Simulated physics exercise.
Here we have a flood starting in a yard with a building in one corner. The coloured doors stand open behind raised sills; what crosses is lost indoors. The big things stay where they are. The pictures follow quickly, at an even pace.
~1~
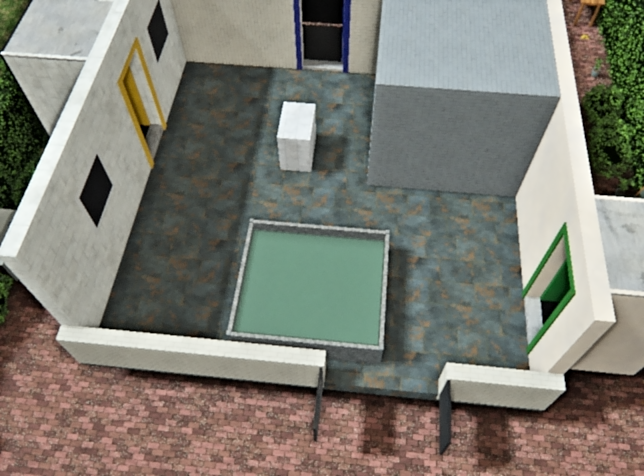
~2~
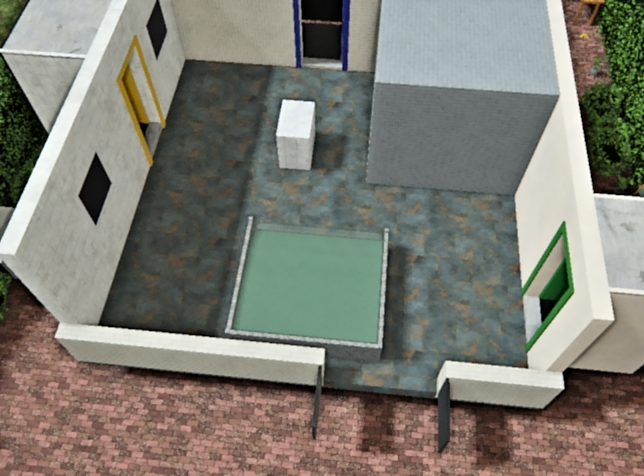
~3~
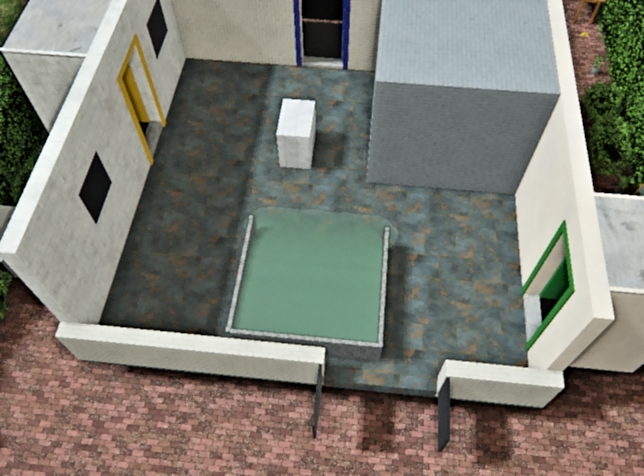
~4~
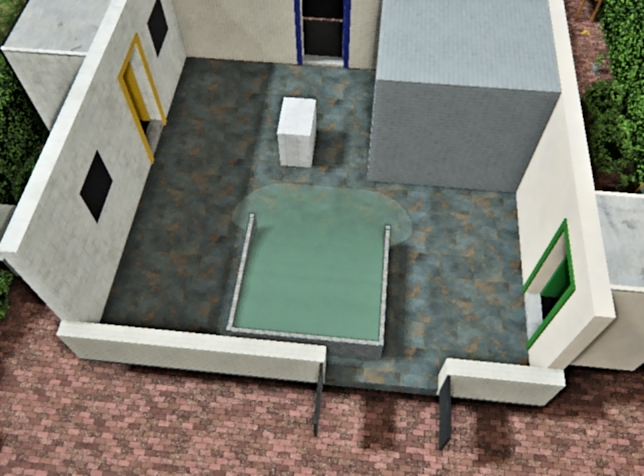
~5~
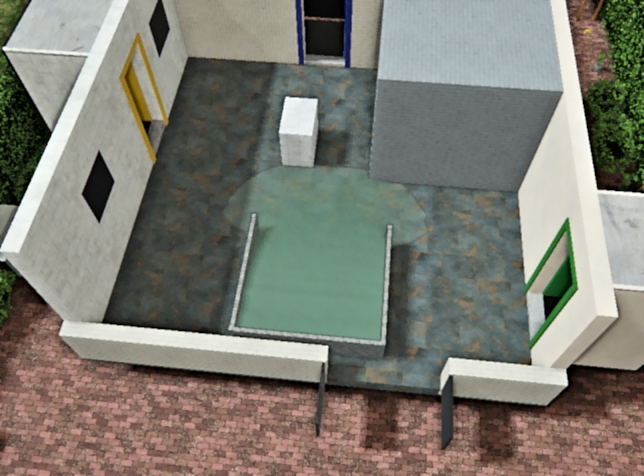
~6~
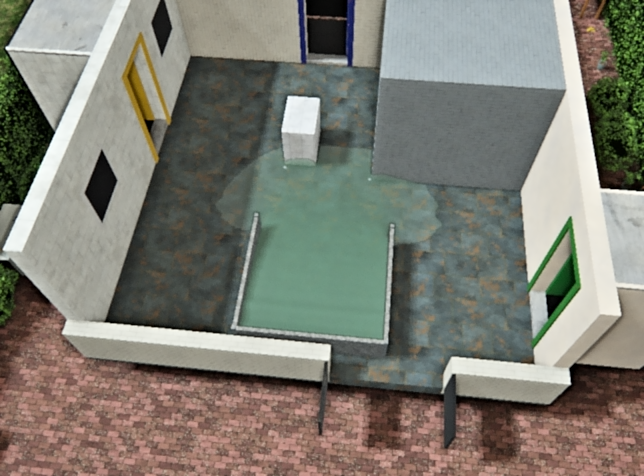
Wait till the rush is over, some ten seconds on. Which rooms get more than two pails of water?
In the end: The green door stays under that; the yellow door stays under that; the blue door takes more than that.
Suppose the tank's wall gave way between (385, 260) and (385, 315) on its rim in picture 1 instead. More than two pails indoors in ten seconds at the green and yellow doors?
My reading: The green one floods; the yellow one is under.
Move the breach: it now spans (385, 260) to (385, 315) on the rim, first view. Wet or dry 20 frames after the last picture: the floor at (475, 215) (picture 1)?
There: Wet.
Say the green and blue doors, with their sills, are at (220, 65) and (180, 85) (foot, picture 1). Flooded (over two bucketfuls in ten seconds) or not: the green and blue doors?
The green door goes over, the blue door passes that mark.
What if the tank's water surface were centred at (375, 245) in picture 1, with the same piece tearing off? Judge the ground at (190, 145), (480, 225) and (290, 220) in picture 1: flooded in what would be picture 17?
In that order: Not flooded, under water, clear.
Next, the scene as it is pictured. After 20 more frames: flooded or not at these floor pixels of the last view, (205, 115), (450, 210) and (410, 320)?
In turn: Covered, under water, clear.
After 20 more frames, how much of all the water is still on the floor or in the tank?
Roughly 96 per cent.
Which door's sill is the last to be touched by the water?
The door marked green.
A moment on, water covers 30 % of the floor; the green door not reached, the yellow door not reached, the blue door not reached.
Next, water covers 50 % of the floor; the green door not reached, the yellow door not reached, the blue door under two buckets in.
Then, water covers 65 % of the floor; the green door wet at the sill, nothing in, the yellow door wet at the sill, nothing in, the blue door far over two buckets in.
Later, water covers 85 % of the floor; the green door wet at the sill, nothing in, the yellow door wet at the sill, nothing in, the blue door far over two buckets in.
In the end, water covers 100 % of the floor; the green door wet at the sill, nothing in, the yellow door wet at the sill, nothing in, the blue door far over two buckets in.
